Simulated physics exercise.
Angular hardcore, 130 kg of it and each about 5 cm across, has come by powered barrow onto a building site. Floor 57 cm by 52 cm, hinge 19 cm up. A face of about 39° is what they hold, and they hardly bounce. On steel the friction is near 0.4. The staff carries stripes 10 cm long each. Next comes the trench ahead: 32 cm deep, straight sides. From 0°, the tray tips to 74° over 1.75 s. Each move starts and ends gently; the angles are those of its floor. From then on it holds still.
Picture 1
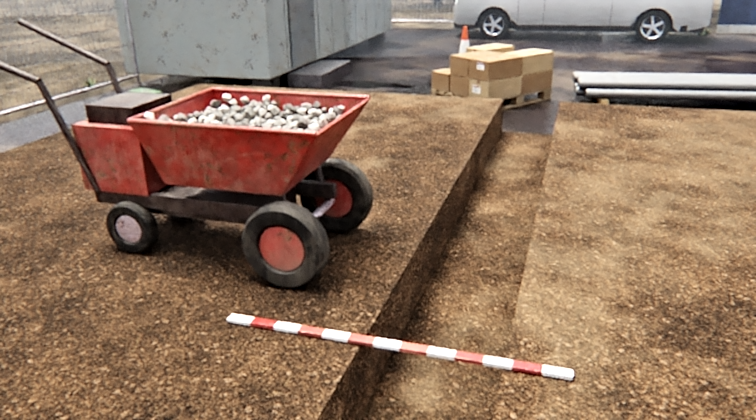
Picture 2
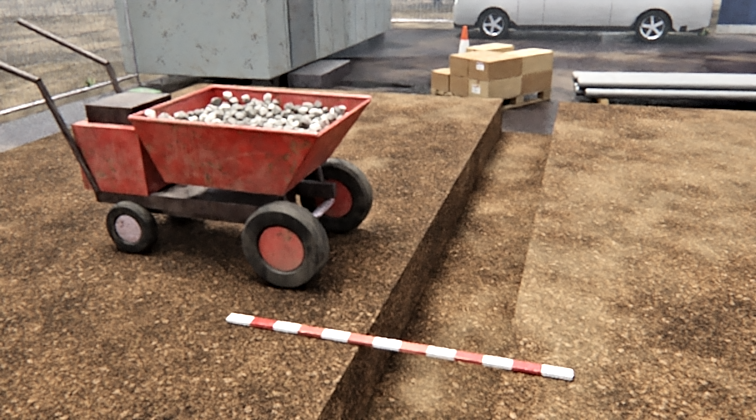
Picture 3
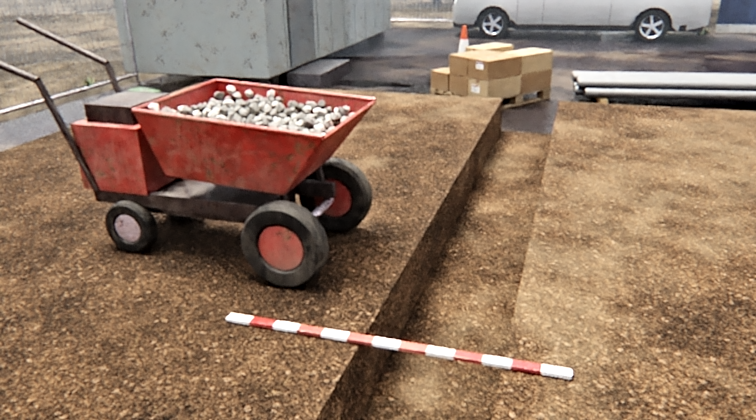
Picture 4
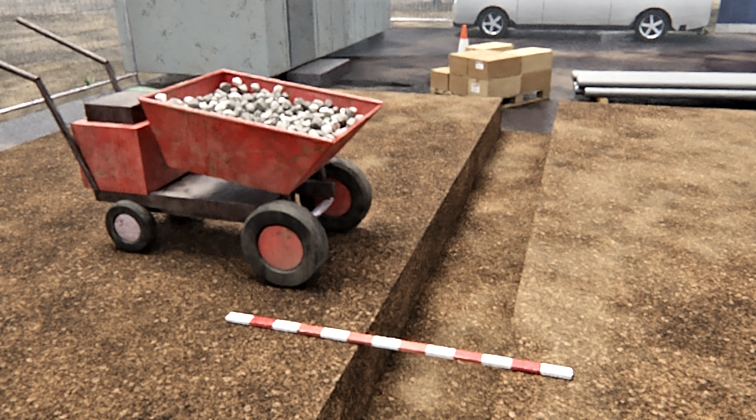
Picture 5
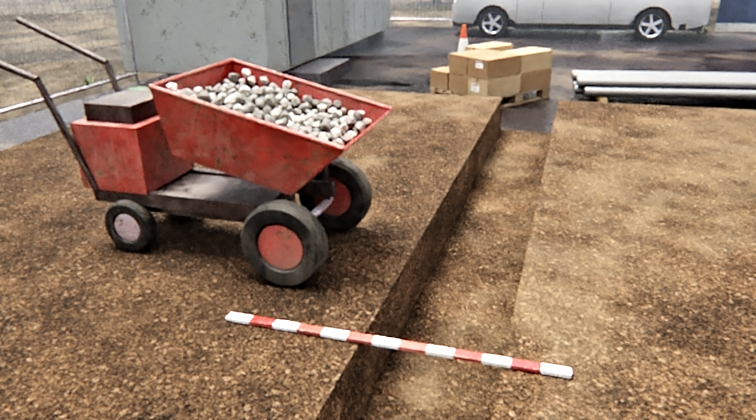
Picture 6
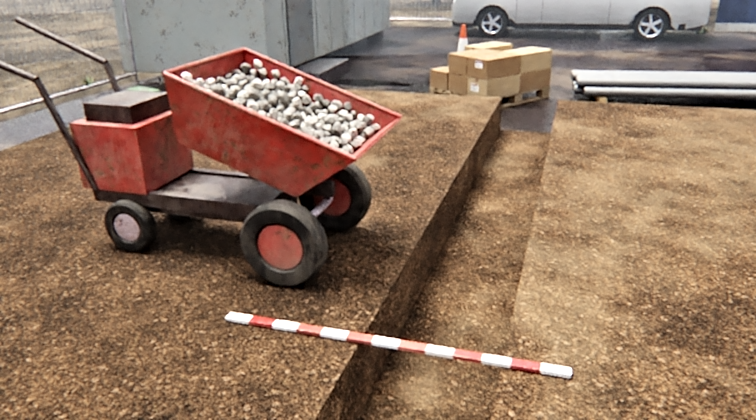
A red powered barrow heaped with pale grey stones stands at left on brown, gritty ground beside a shallow trench, seen from slightly above by a still camera. A red-and-white striped staff lies across the trench edge in front, with cardboard boxes, an orange cone, pipes, a grey container and a pale van behind. Slowly at first, then faster, the tray tilts forward to the right, its rear rising while the wheels stay put.
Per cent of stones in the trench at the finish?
About 94 %.
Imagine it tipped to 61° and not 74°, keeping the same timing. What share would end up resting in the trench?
It would be near 25 per cent.
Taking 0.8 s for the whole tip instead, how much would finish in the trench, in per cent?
In that case some 95 per cent.
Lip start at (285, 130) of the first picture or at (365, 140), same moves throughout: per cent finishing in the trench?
90 %, then 85 %.
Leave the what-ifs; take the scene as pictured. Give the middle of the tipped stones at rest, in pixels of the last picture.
I'd put it close to (462, 318).
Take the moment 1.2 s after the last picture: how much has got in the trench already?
By that point it's something like 30 in a hundred.
Then, 0.7 s after the last picture the floor is at 62°, 100 % in the tray; the foremost stones are at (409, 227).
Then, 1.2 s after the last picture the floor is at 74°, 70 % in the tray, 30 % in the trench; the foremost stones are at (510, 336).
Then, 1.6 s after the last picture the floor is at 74°, 43 % in the tray, 57 % in the trench; the foremost stones are at (521, 325).
Then, 3.6 s after the last picture the floor is at 74°, 6 % in the tray, 94 % in the trench; the foremost stones are at (524, 330).
